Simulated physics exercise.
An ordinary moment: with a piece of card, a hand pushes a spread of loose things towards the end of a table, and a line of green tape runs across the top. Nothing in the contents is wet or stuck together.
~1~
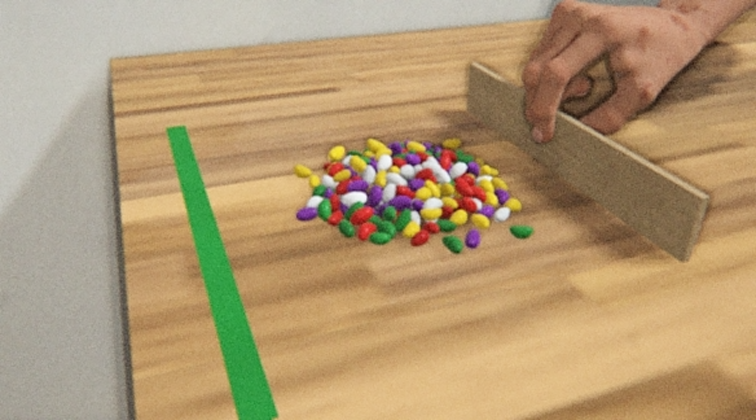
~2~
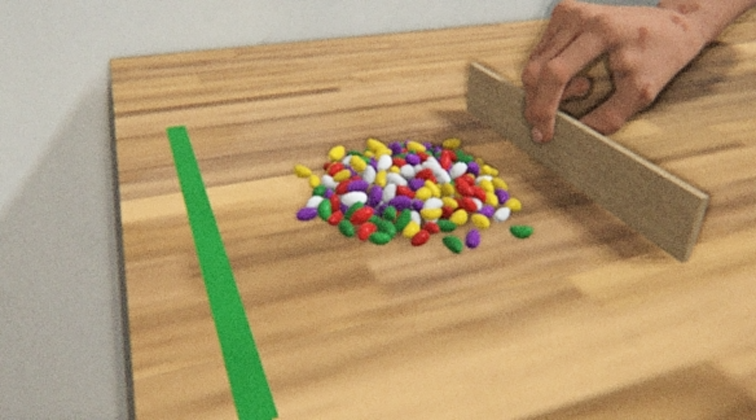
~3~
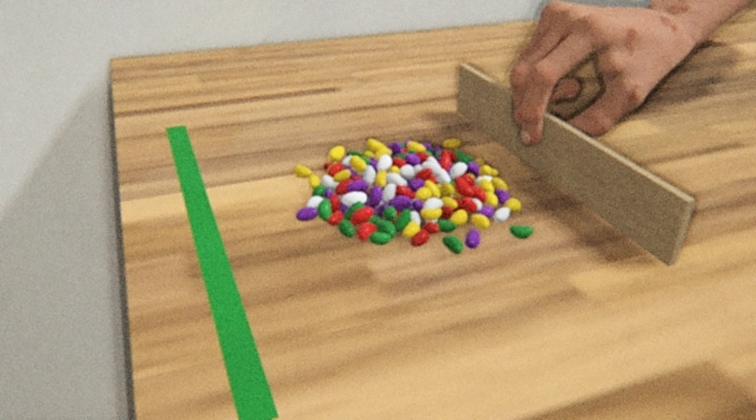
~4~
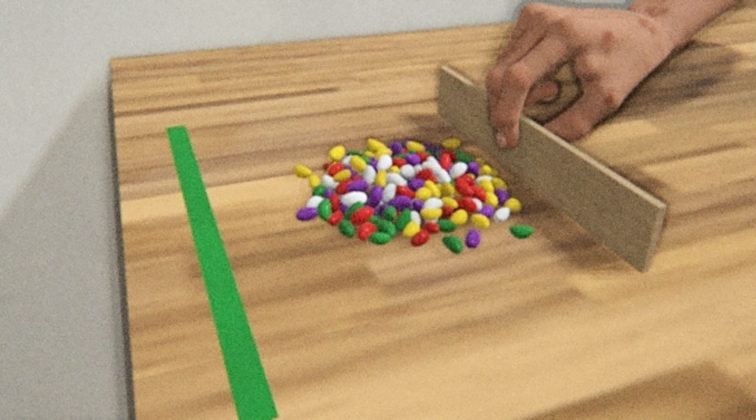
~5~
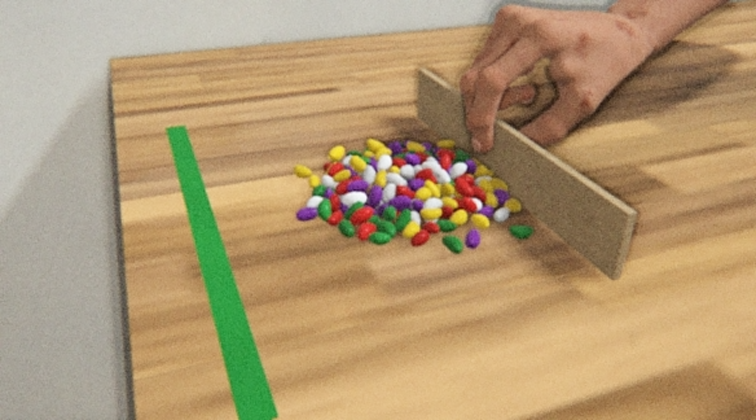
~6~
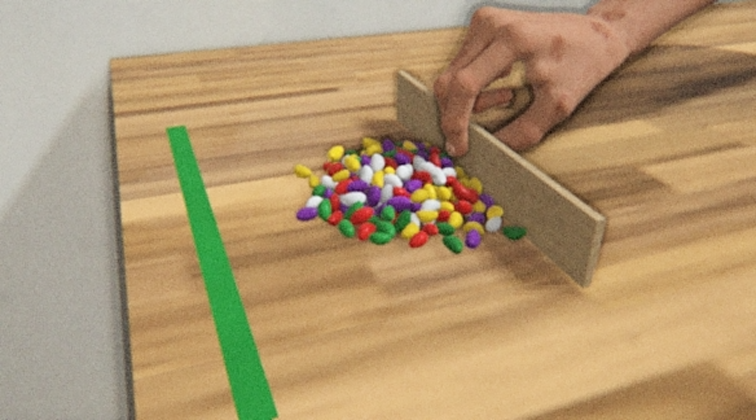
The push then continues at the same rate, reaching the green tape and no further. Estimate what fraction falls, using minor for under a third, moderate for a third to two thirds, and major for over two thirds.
The fraction that falls is moderate.
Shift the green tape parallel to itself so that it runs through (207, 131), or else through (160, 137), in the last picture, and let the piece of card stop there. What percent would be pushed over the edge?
Note: Case one 20 in a hundred; case two 80 in a hundred.
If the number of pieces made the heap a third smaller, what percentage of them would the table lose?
Around 50 percent.
Soon after the last picture, piece of card still moving, near (334, 148); heap all on the table, its front near (196, 233).
A little later, piece of card stopped at the green tape; heap about a third over the edge.
Later still, piece of card stopped at the green tape; heap about half over the edge.
At rest, piece of card stopped at the green tape; heap about half over the edge.
